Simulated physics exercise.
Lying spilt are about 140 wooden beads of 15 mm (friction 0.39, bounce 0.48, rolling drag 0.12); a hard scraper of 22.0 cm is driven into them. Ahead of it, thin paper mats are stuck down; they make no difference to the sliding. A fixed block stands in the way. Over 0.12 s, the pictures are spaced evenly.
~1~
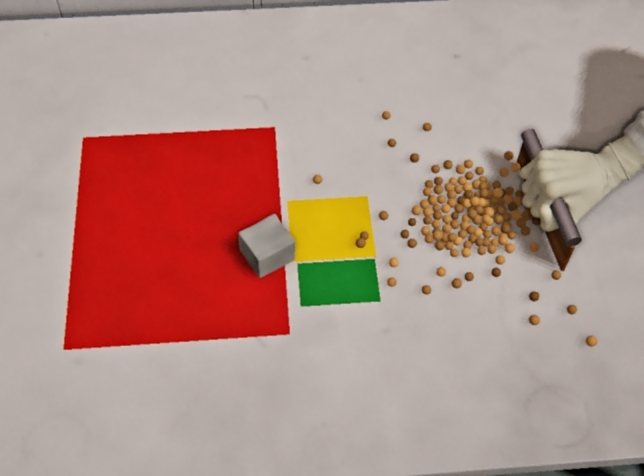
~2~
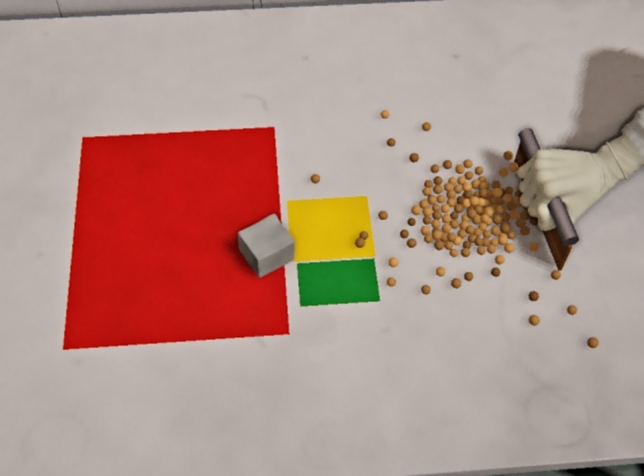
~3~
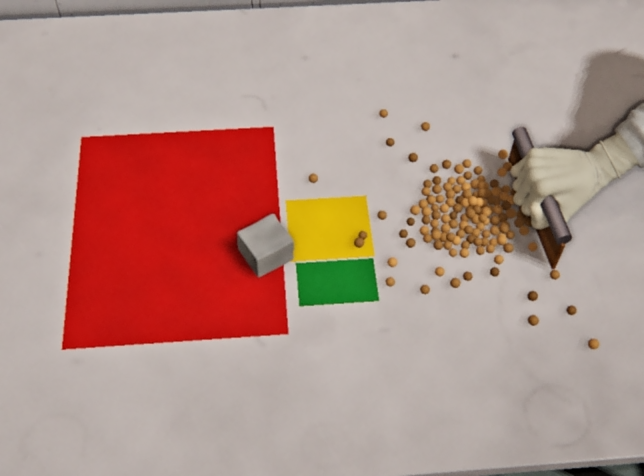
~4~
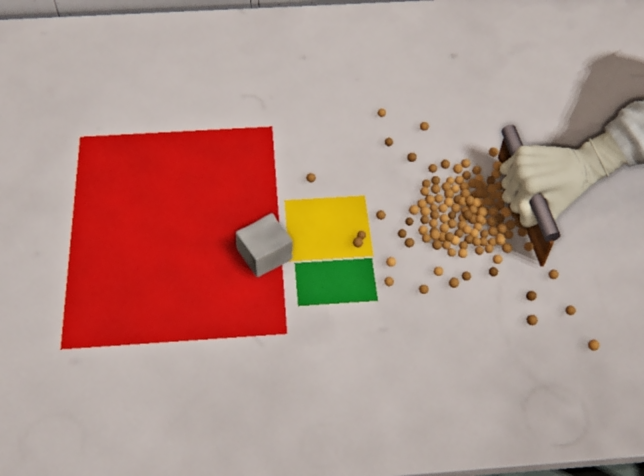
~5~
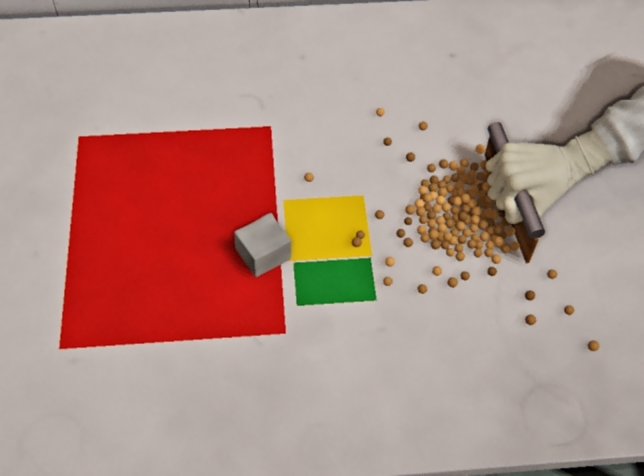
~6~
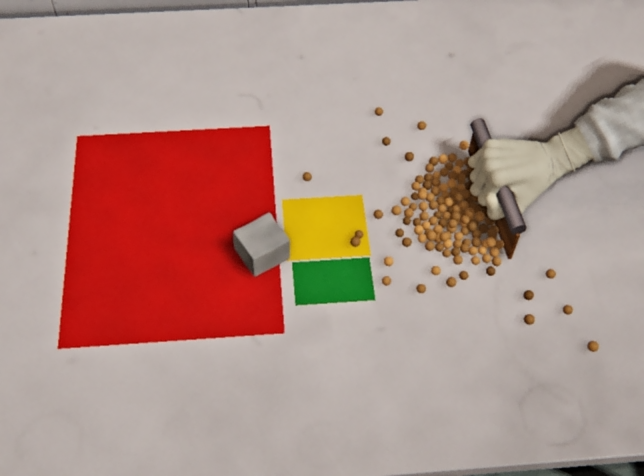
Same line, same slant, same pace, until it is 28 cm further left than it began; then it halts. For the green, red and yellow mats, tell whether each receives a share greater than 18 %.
Green mat: Not greater. Red mat: Greater. Yellow mat: Not greater.
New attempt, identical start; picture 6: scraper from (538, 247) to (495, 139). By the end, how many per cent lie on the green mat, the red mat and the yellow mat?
Green mat 10, red mat 15, yellow mat 30.
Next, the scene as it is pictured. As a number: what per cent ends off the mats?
Around 40 in a hundred.
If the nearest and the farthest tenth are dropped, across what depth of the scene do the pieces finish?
About 38 cm.
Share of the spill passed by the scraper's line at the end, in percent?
The share comes to roughly 15 per cent.
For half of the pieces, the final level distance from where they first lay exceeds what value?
It works out at some 32 centimetres.
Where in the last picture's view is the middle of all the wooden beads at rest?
Near (276, 212).
Then, 0.16 s after the last picture, scraper 25 cm from its start, spill 30 cm wide; yellow mat 15 %, off the mats 85 %.
Then, 0.32 s after the last picture, scraper 30 cm from its start, spill 36 cm wide; green mat 10 %, yellow mat 25 %, red mat 10 %, off the mats 55 %.
Then, 0.46 s after the last picture, scraper 30 cm from its start, spill 39 cm wide; green mat 10 %, yellow mat 10 %, red mat 35 %, off the mats 40 %.
In the end, green mat 10 %, yellow mat 10 %, red mat 40 %, off the mats 40 %.
